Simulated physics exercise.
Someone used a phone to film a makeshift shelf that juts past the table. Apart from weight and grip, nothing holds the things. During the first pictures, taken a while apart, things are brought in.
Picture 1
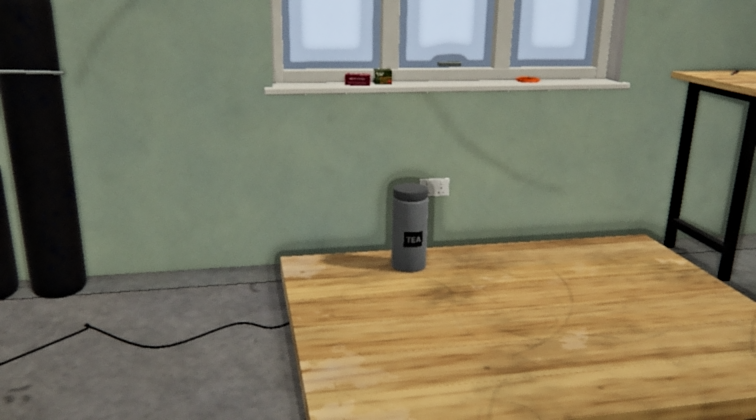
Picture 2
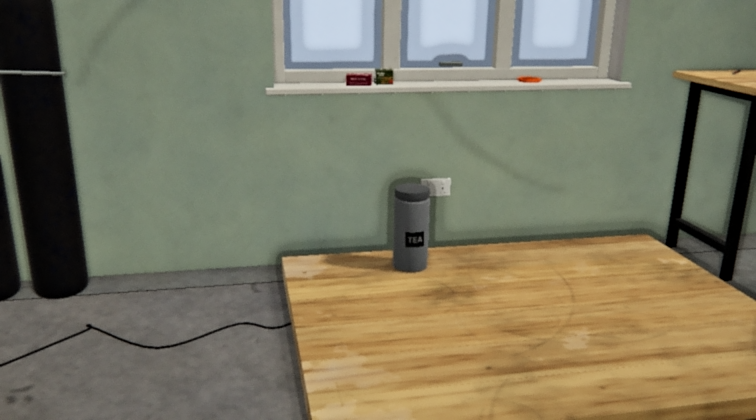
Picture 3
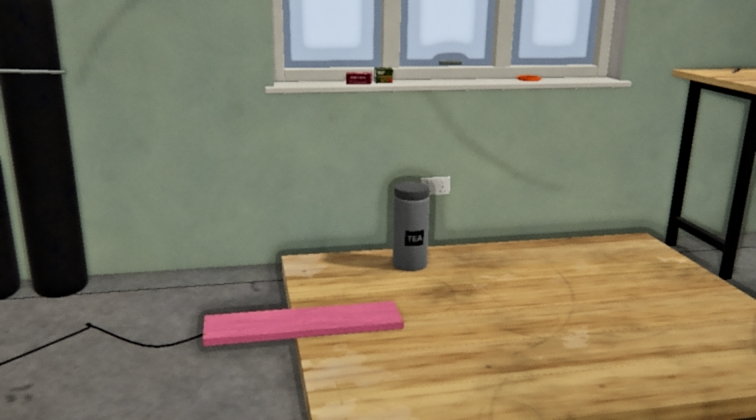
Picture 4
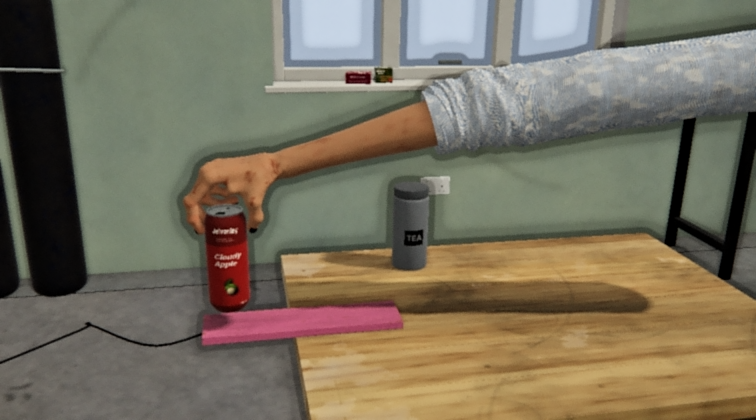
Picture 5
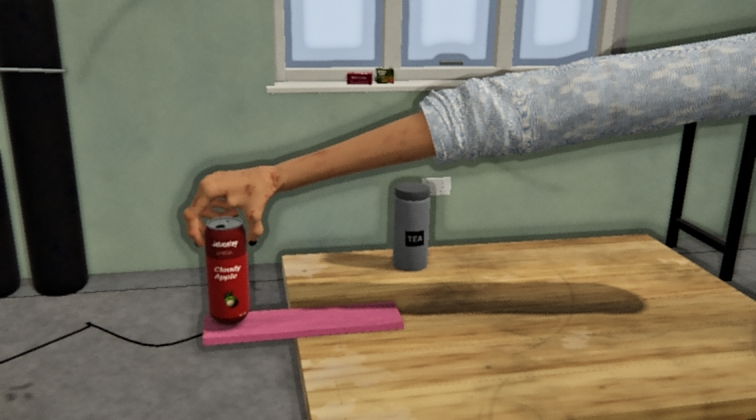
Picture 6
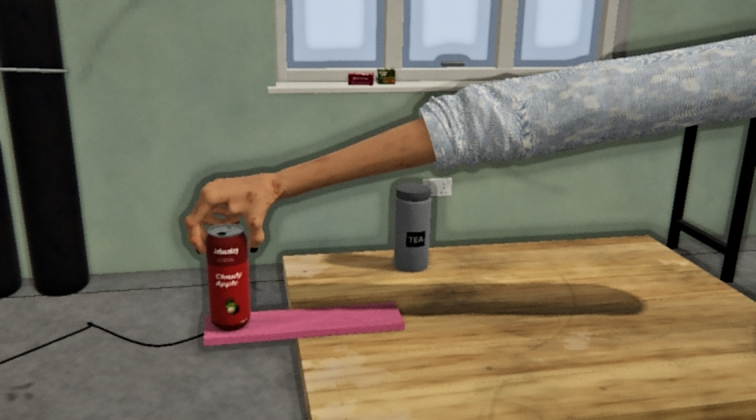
In a green-walled room with a window, a grey tea jar stands on a wooden table, and then a pink bar appears, jutting out past the table's left edge. An arm in a camouflage sleeve reaches in from the right, lowers a red can onto the bar's left end and keeps hold of it.
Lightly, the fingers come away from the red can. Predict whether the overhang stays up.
The arrangement collapses.
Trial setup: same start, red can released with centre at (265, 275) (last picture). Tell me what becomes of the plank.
It falls.
Then, 0.40 s later than the last frame, red can now down on the floor or falling; pink plank tilted by 63°.
Then, 0.60 s later than the last frame, pink plank now down on the floor or falling.
Then, 0.70 s later than the last frame, things are still on the move.
Then, 1.00 s later than the last frame, as before.
When it is over, down on the floor or falling, red can and pink plank; grey jar as before. The plank goes over.
